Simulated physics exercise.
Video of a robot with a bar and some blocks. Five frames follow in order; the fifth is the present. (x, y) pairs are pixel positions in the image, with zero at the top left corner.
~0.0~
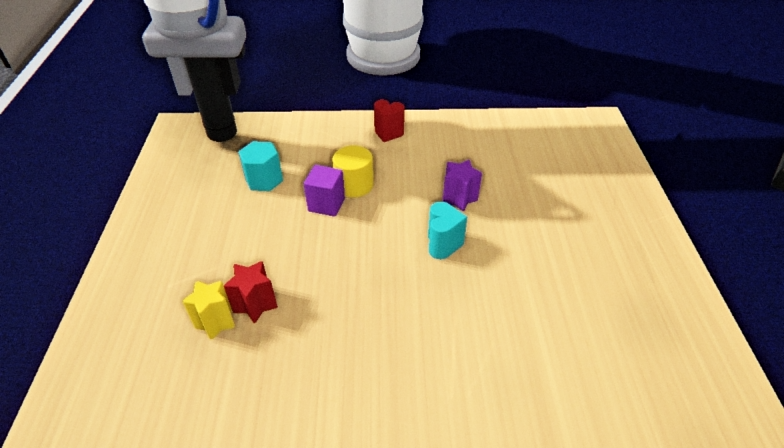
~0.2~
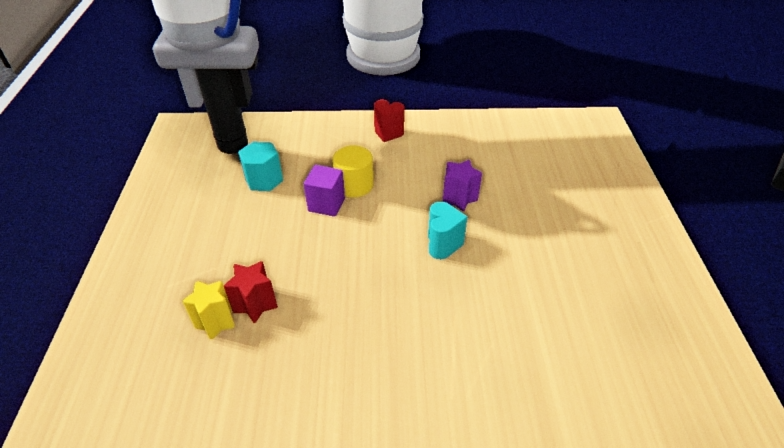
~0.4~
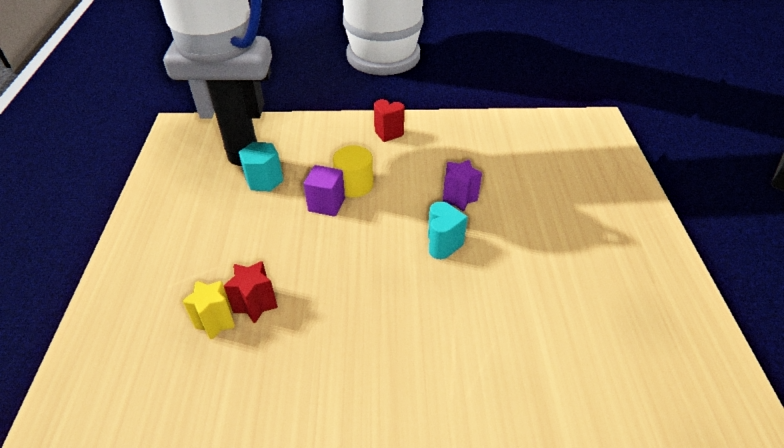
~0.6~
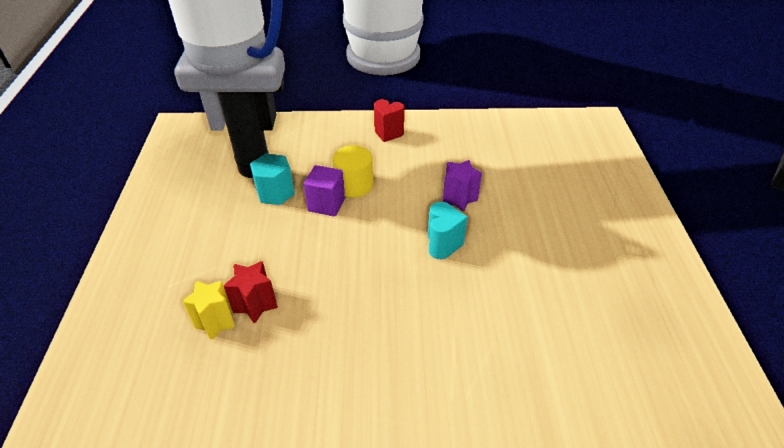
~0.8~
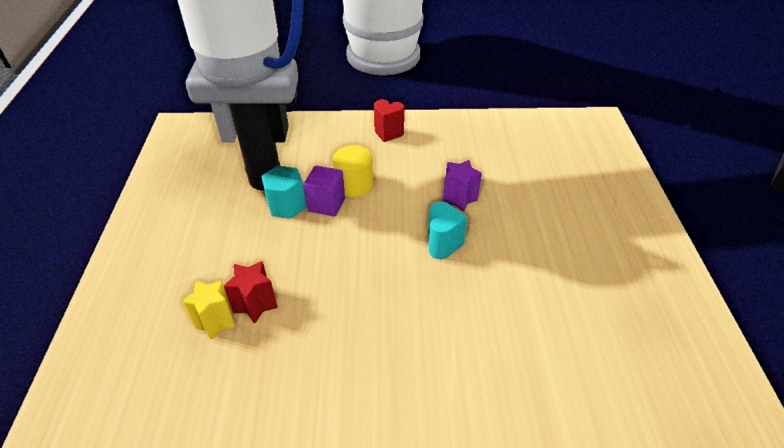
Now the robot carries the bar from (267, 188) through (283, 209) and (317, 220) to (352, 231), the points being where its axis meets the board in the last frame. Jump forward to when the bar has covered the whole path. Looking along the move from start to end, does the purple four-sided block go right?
I believe not.
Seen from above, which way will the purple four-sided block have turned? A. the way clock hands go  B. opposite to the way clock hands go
The one that fits is B, opposite to the way clock hands go.
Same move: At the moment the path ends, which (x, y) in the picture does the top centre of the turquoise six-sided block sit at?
The middle of its upper face should be somewhere near (332, 229).
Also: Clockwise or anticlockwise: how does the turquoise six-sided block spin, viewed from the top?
It spins with the clock.
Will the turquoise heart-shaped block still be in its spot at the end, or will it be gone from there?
That block stays.
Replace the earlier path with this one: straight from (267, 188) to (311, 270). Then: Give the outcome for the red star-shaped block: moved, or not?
Not moved.
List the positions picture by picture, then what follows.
Bar tip at (222, 134); block tops, turquoise six-sided block at (258, 152); purple four-sided block at (323, 176); yellow circular block at (353, 156); turquoise heart-shaped block at (446, 216), in the first picture.
Bar at (233, 145); blocks unchanged, in the second picture.
Bar at (244, 157); blocks unchanged, in the third picture.
Bar at (255, 169); turquoise six-sided block at (270, 164), in the fourth picture.
Bar at (266, 181); turquoise six-sided block at (282, 177); purple four-sided block at (323, 176); yellow circular block at (353, 156); turquoise heart-shaped block at (446, 216), in the fifth picture.
What follows on the original path. One third of the way, bar at (282, 202); turquoise six-sided block at (299, 200); purple four-sided block at (330, 180), turned 35° anticlockwise.
Two thirds of the way, bar at (317, 213); turquoise six-sided block at (324, 218), turned 40° clockwise; purple four-sided block at (346, 180), turned 65° anticlockwise; yellow circular block at (356, 155).
At the end, bar at (352, 224); turquoise six-sided block at (332, 229), turned 65° clockwise; purple four-sided block at (359, 179), turned 90° anticlockwise; yellow circular block at (358, 154); turquoise heart-shaped block in place.
